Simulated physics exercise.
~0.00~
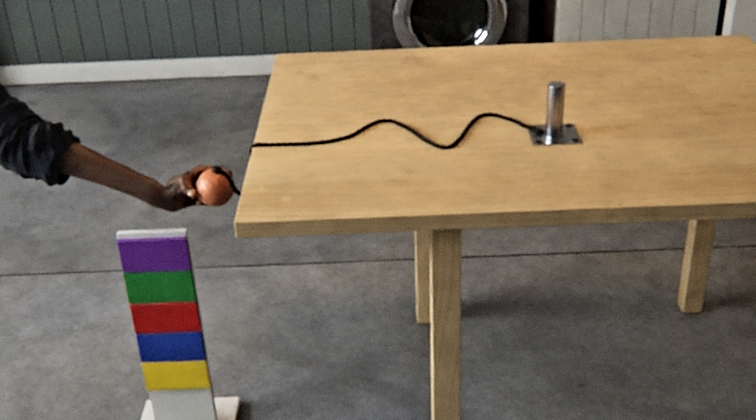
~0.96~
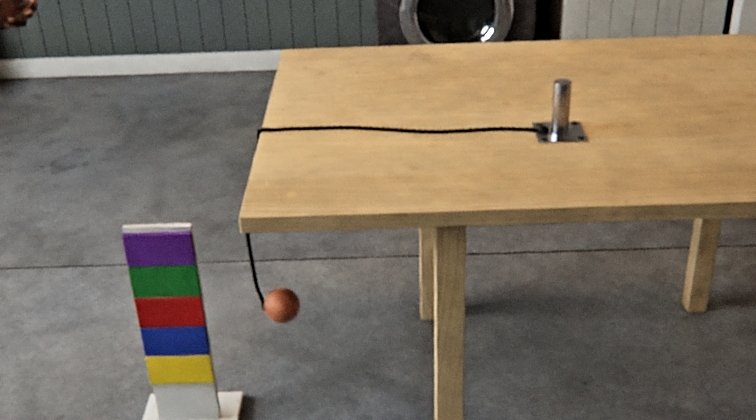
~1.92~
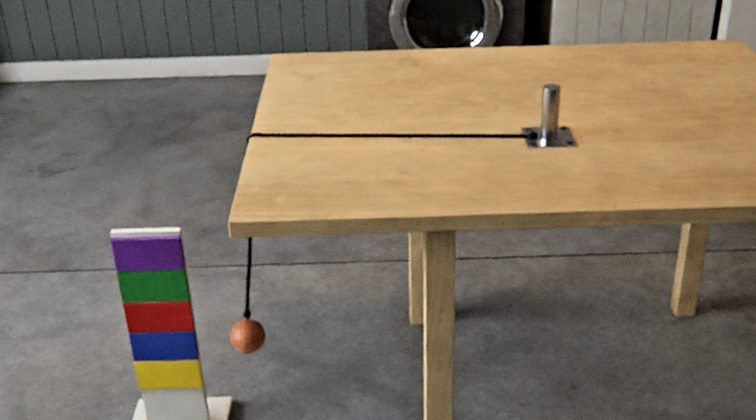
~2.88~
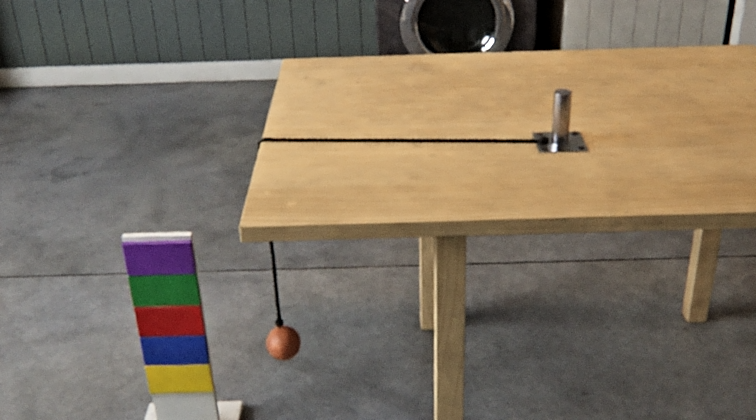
Orange ball released by a hand dropping off a table edge, pulling its black cord straight and hanging level with the blue band.
